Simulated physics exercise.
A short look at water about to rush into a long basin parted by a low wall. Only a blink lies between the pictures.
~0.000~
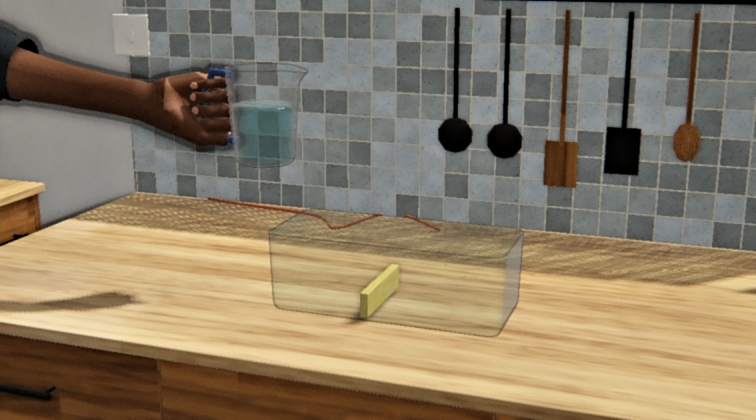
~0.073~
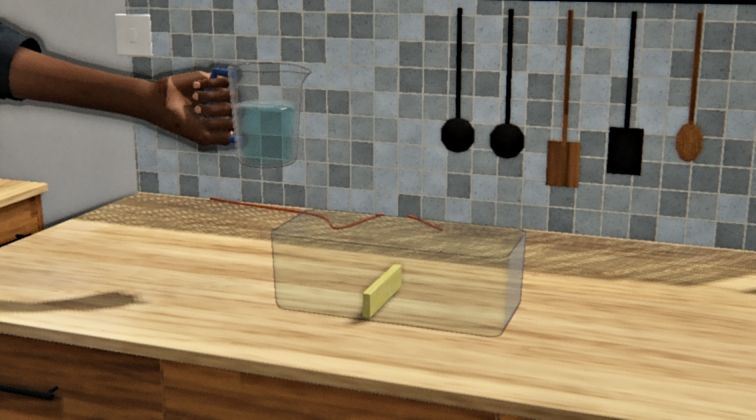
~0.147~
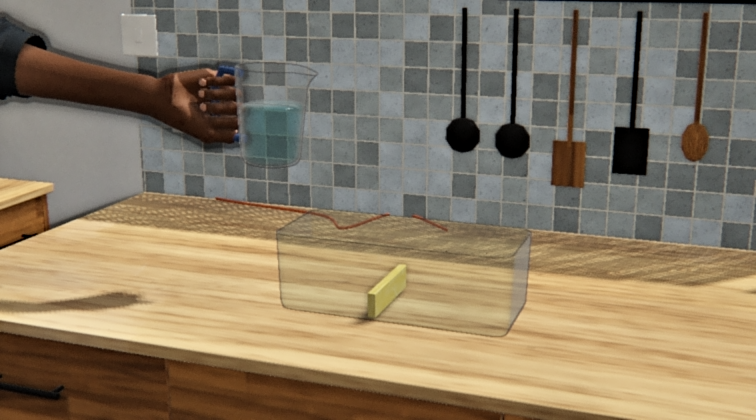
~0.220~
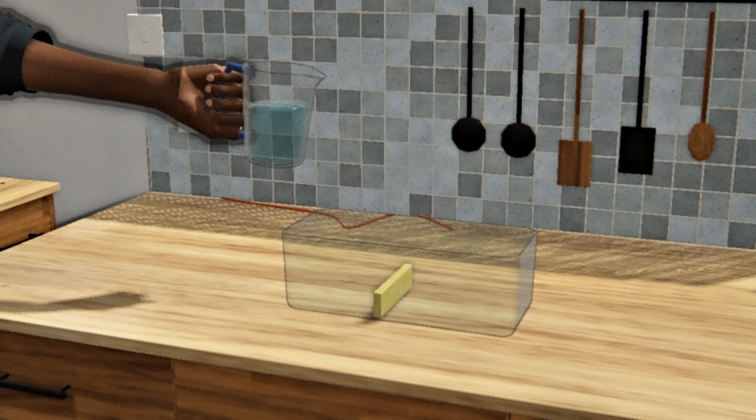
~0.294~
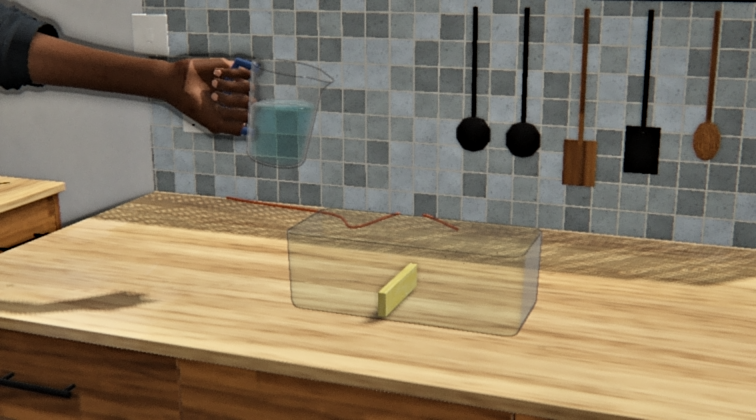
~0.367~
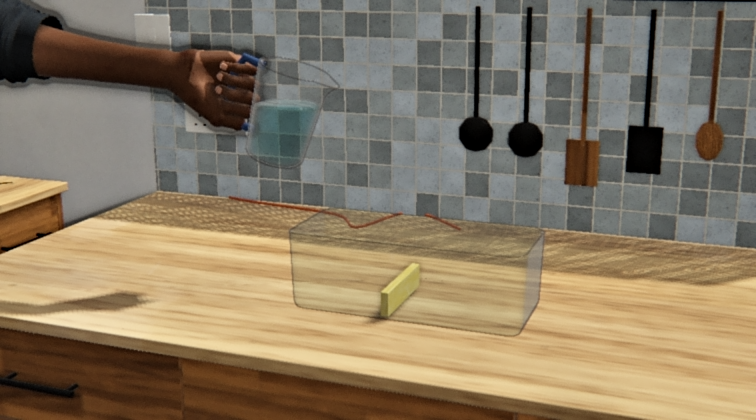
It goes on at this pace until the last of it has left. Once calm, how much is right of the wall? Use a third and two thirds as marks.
It comes to not even a third.
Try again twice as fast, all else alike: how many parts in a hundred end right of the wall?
Close to 5 per cent.
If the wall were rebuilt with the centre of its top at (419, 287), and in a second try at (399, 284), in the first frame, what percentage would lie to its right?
About 15 and 10 per cent.
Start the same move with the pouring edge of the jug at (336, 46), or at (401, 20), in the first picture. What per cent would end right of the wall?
Near 70 % and 85 %.
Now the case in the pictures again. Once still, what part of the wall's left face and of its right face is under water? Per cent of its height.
Left about 60, right about 0.
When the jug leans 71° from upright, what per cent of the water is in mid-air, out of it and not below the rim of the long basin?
Roughly 10 in a hundred.
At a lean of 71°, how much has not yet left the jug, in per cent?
About 90 per cent.
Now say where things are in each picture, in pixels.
In the first picture, it leans 0°; its right rim is at (308, 71); the water meets the walls at (237, 102) and (295, 106); the long basin's rim runs from (287, 222) to (515, 245); the wall's top is at (380, 280).
In the second picture, it leans 1°; its right rim is at (311, 71); the water meets the walls at (240, 103) and (297, 106).
In the third picture, it leans 3°; its right rim is at (317, 73); the water meets the walls at (246, 102) and (303, 106).
In the fourth picture, it leans 6°; its right rim is at (326, 76); the water meets the walls at (252, 102) and (309, 105).
In the fifth picture, it leans 11°; its right rim is at (333, 81); the water meets the walls at (257, 103) and (315, 106).
In the sixth picture, it leans 17°; its right rim is at (339, 87); the water meets the walls at (259, 102) and (319, 107).
A moment on, the jug is tipped part way and 92 per cent is still to pour, 0 is left of the wall and 0 right of it.
Next, the jug is tipped right over and 25 per cent is still to pour, 52 is left of the wall and 1 right of it.
Then the jug is tipped right over and 0 per cent is still to pour, 88 is left of the wall and 6 right of it.
Later the jug is tipped right over and 0 per cent is still to pour, 88 is left of the wall and 7 right of it.
In the end 88 per cent lies left of the wall, 7 right of it and 5 outside.
